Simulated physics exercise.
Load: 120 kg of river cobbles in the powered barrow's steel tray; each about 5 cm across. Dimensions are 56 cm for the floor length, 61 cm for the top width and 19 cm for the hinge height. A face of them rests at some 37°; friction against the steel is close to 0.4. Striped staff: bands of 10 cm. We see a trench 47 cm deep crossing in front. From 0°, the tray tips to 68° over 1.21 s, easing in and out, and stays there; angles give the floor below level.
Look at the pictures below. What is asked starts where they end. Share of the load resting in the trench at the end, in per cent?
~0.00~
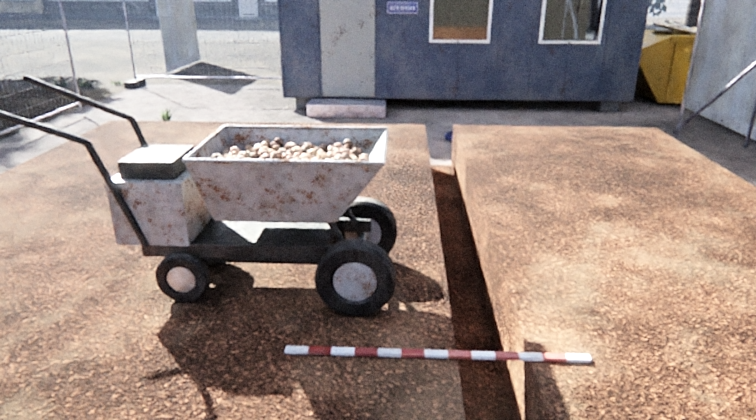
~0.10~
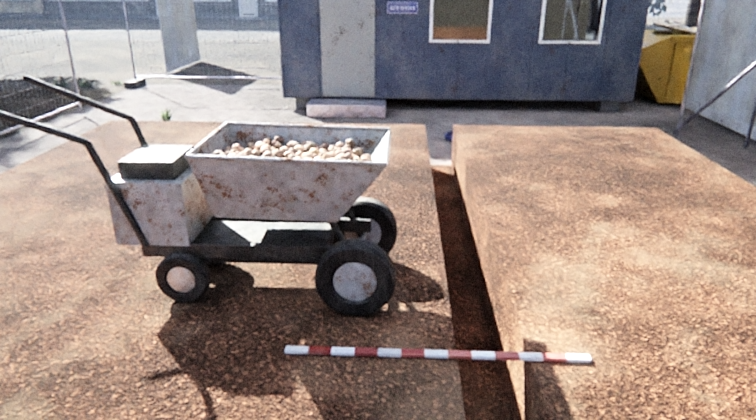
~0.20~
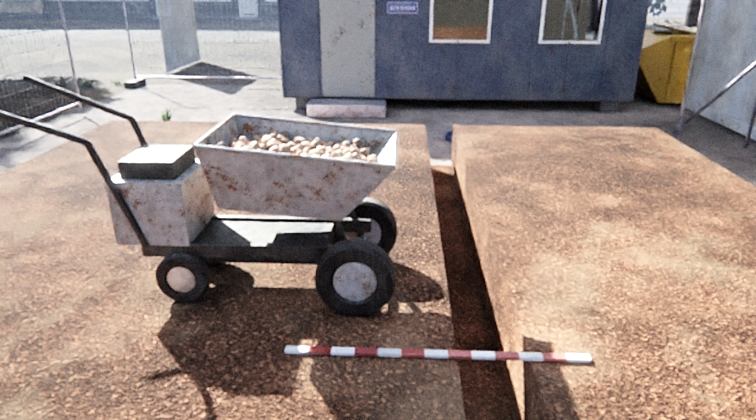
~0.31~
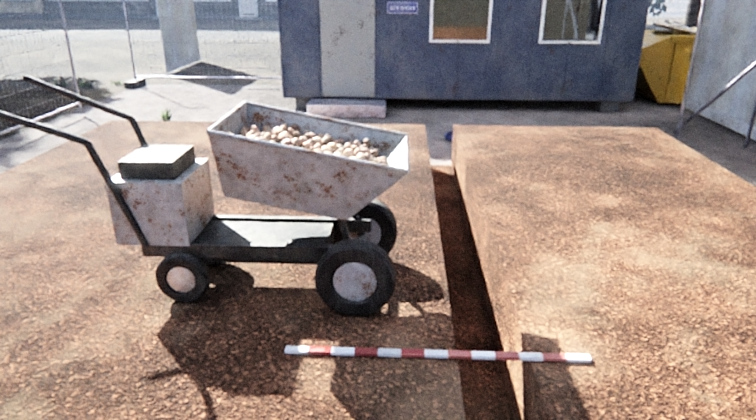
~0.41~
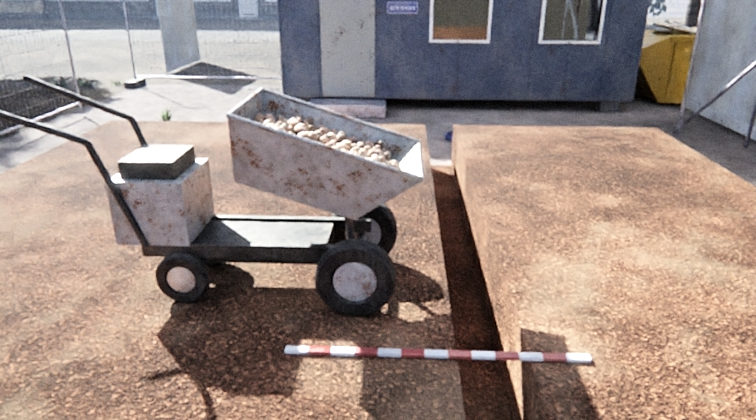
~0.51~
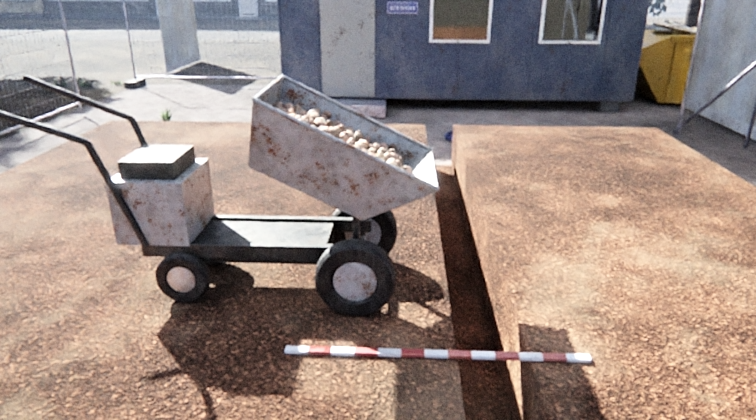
53 per cent.
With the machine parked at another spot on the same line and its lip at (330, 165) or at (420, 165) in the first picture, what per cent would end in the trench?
95 % and 20 %.
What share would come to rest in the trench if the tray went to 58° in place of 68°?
It would come to about 35 percent.
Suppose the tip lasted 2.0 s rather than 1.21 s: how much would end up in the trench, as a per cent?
Then about 65 per cent.
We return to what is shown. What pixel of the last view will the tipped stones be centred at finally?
Their middle lands near (498, 335).
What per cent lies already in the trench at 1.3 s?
Close to 10 per cent has got there by then.
After 0.9 s the floor is at 58°; 100 % in the tray; the foremost stones are at (469, 218).
After 1.3 s the floor is at 68°; 68 % in the tray, 12 % in the trench, 20 % past the trench; the foremost stones are at (573, 298).
After 1.7 s the floor is at 68°; 33 % in the tray, 21 % in the trench, 46 % past the trench; the foremost stones are at (664, 290).
After 3.6 s the floor is at 68°; 0 % in the tray, 53 % in the trench, 47 % past the trench; the foremost stones are past the picture's edge.
